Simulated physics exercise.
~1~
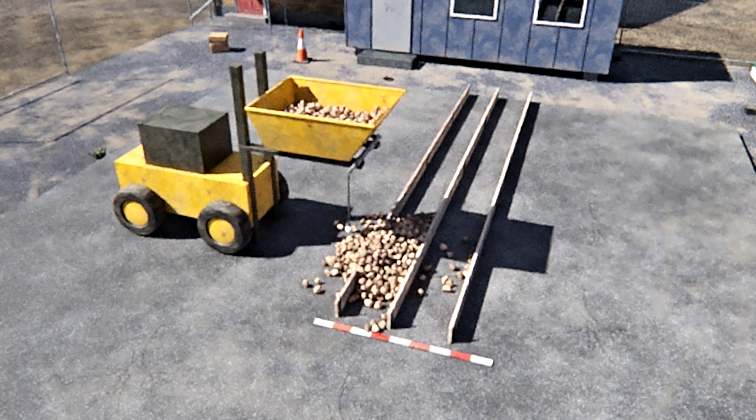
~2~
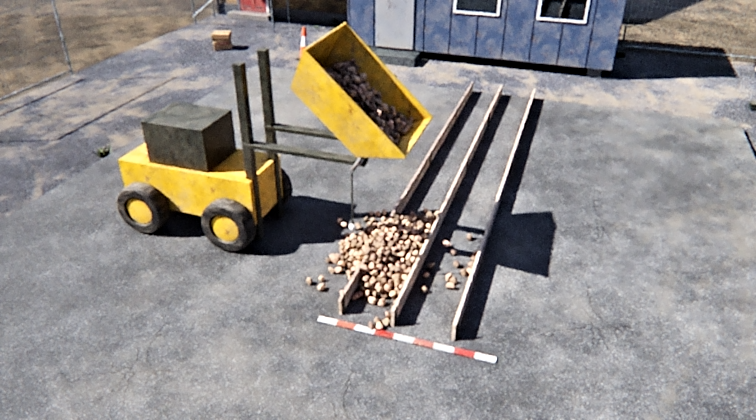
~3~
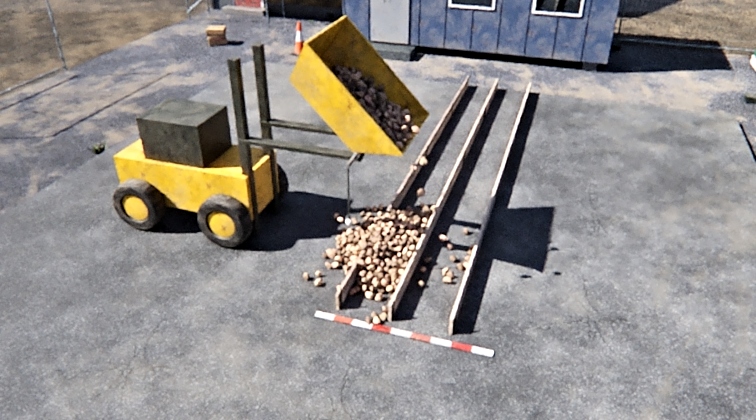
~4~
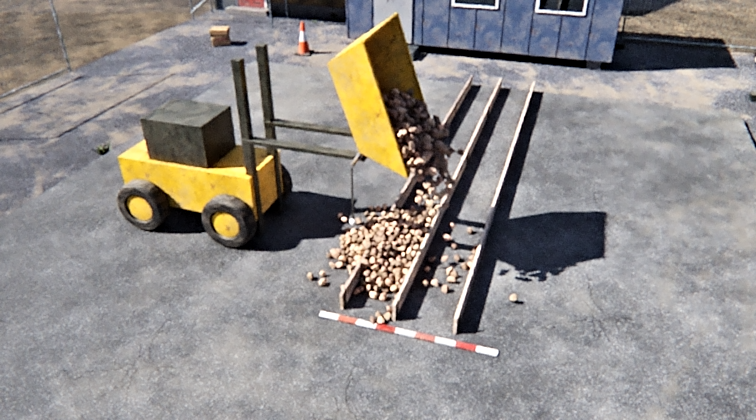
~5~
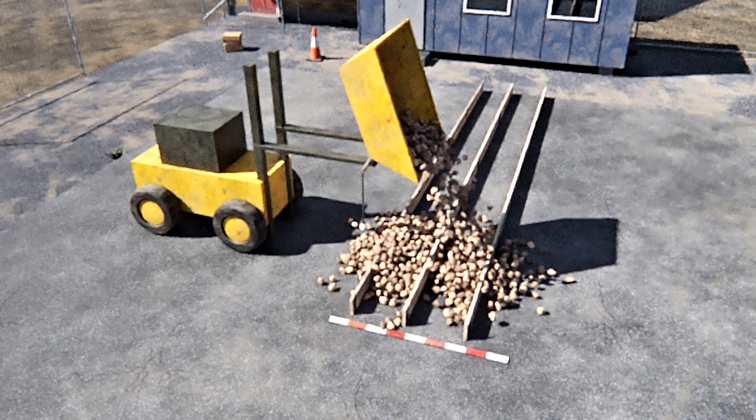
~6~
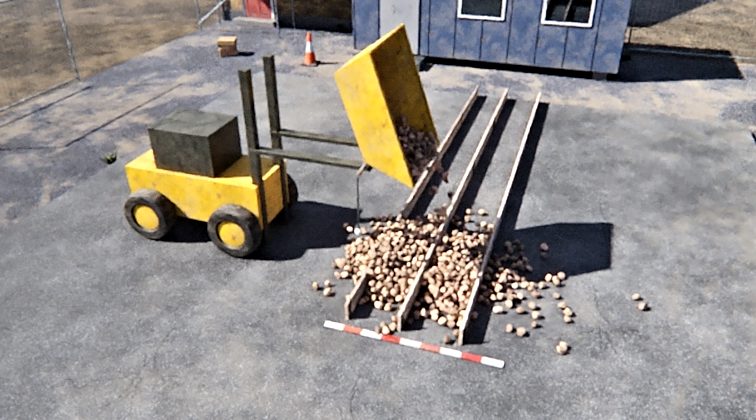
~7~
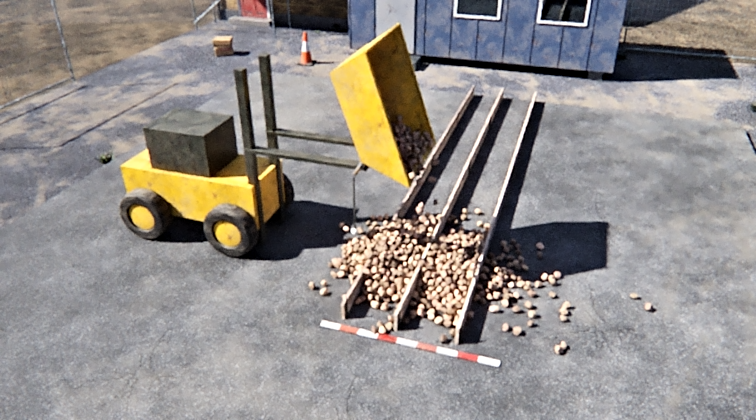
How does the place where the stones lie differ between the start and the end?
At the start the stones are farther left, in the raised skip and in a heap mostly between the left and middle planks. By the end they lie farther right overall, with many between the middle and right planks and some beyond the last plank.
